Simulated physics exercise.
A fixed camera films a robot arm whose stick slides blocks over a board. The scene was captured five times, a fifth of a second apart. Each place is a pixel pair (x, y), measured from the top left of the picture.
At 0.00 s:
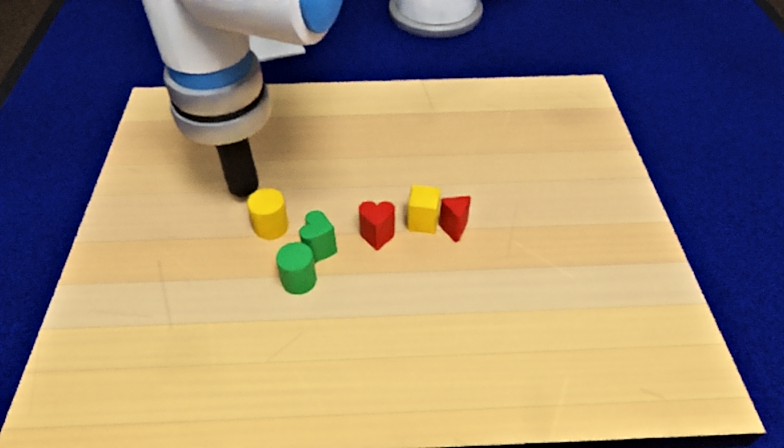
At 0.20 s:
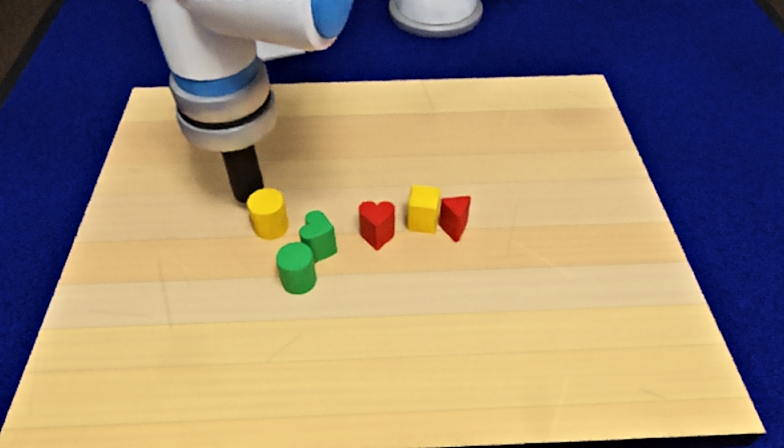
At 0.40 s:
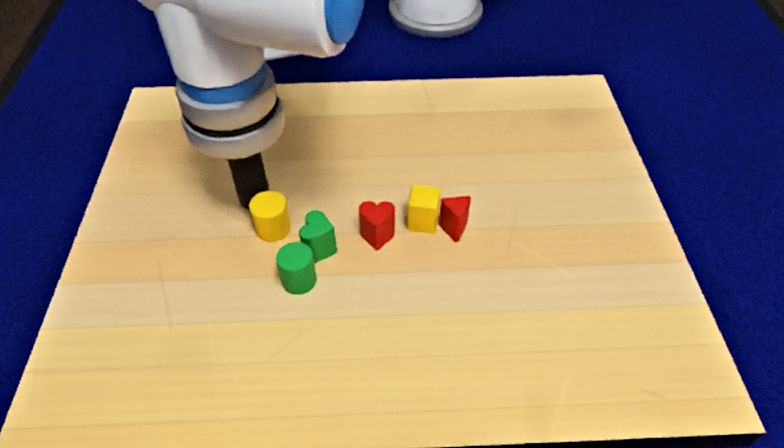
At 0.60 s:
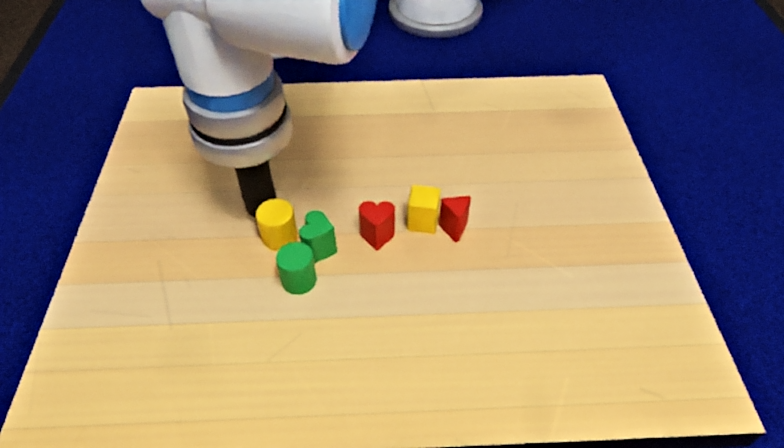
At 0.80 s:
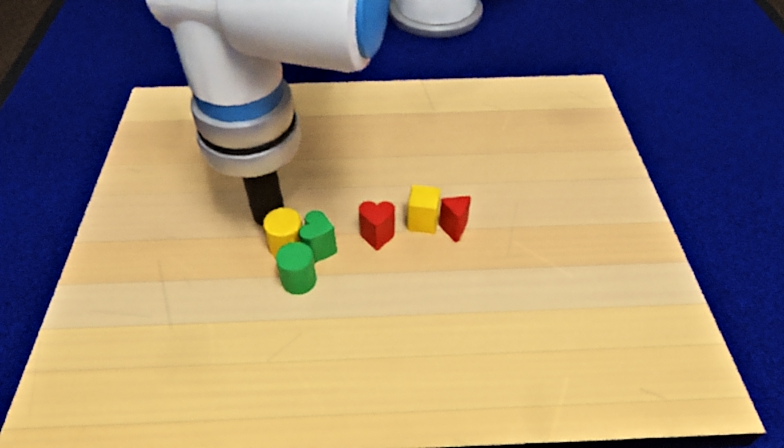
Robot arm lowering its black stick toward a yellow cylinder, then nudging it slightly right and down beside two green blocks.
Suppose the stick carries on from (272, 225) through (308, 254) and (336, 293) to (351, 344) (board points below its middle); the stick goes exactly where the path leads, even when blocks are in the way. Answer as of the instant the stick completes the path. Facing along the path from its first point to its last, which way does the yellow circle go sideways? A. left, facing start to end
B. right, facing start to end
B: Right, facing start to end.
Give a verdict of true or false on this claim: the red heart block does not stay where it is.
That claim is false.
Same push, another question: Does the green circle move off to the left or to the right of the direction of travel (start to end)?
Facing from start to end, it shifts right.
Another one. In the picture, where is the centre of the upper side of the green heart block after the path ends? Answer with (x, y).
I'd expect the centre of its top face to be at (360, 241).
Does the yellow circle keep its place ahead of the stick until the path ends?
Yes - that is the case.
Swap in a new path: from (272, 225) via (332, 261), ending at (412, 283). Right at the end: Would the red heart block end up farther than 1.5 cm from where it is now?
The answer is no.
The first path, step by step. One third of the way, stick (307, 245); yellow circle (313, 256); green circle (299, 287); green heart block (340, 234), turned 60° anticlockwise.
Two thirds of the way, stick (335, 285); yellow circle (334, 302); green circle (293, 312); green heart block (360, 241), turned 115° anticlockwise.
At the end, stick (351, 336); yellow circle (334, 356); green circle (293, 312); green heart block (360, 241), turned 115° anticlockwise; red heart block still.
